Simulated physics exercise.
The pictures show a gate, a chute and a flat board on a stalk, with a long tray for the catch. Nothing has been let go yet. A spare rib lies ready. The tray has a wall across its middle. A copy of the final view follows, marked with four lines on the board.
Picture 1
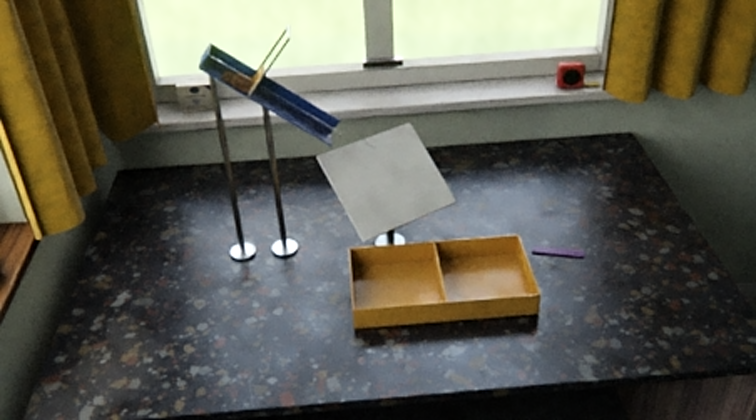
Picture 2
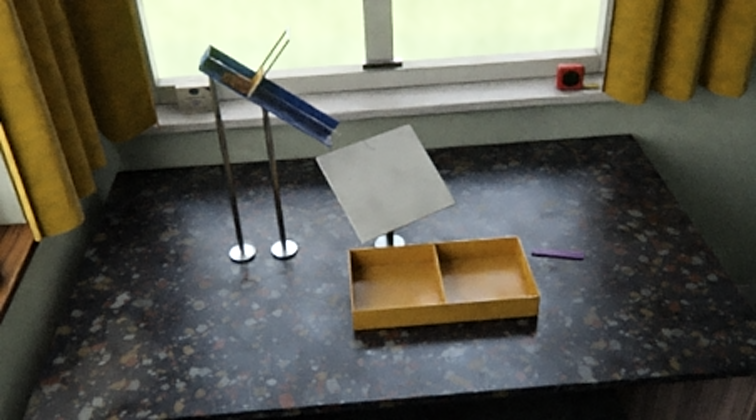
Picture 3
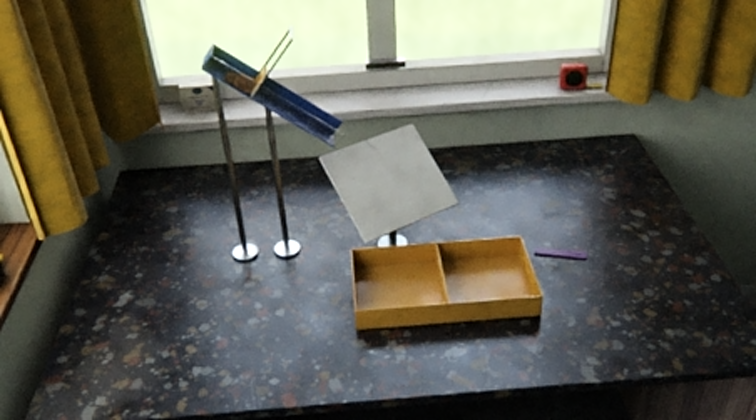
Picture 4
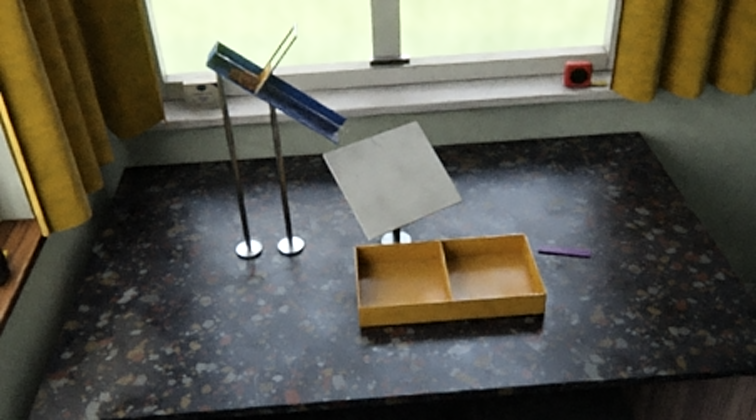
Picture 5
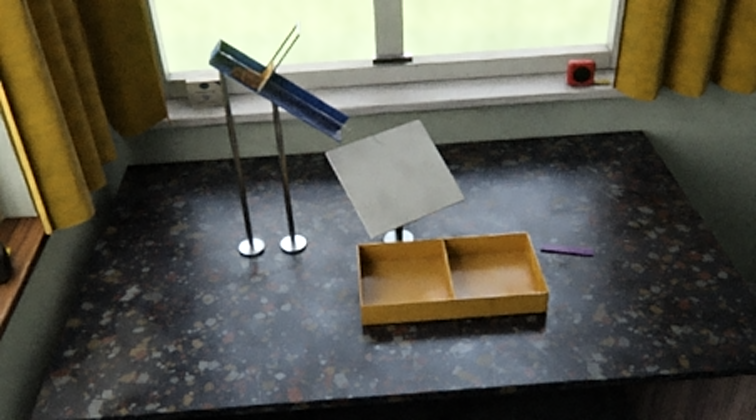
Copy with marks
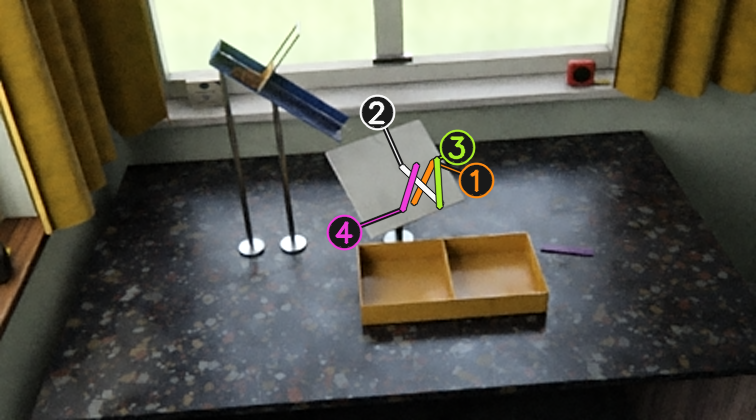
A dark speckled table holding a sloping blue chute, a tilted grey board and a divided yellow tray, all staying still.
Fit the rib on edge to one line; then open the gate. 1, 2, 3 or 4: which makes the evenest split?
Use line 3.
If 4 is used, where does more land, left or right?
More lands on the left.
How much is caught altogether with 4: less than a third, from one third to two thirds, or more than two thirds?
More than two thirds.
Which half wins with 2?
Right.
On the marked copy, line 1 from (433, 162) to (414, 202); line 2 from (402, 167) to (440, 203); line 3 from (437, 159) to (439, 206); line 4 from (416, 165) to (402, 209).
With 1, of what is caught, almost all in the left half, about a tenth in the right.
With 2, of what is caught, about a tenth in the left half, the larger part in the right.
With 3, of what is caught, roughly a third in the left half, roughly two thirds in the right.
With 4, of what is caught, almost all in the left half, about a tenth in the right.
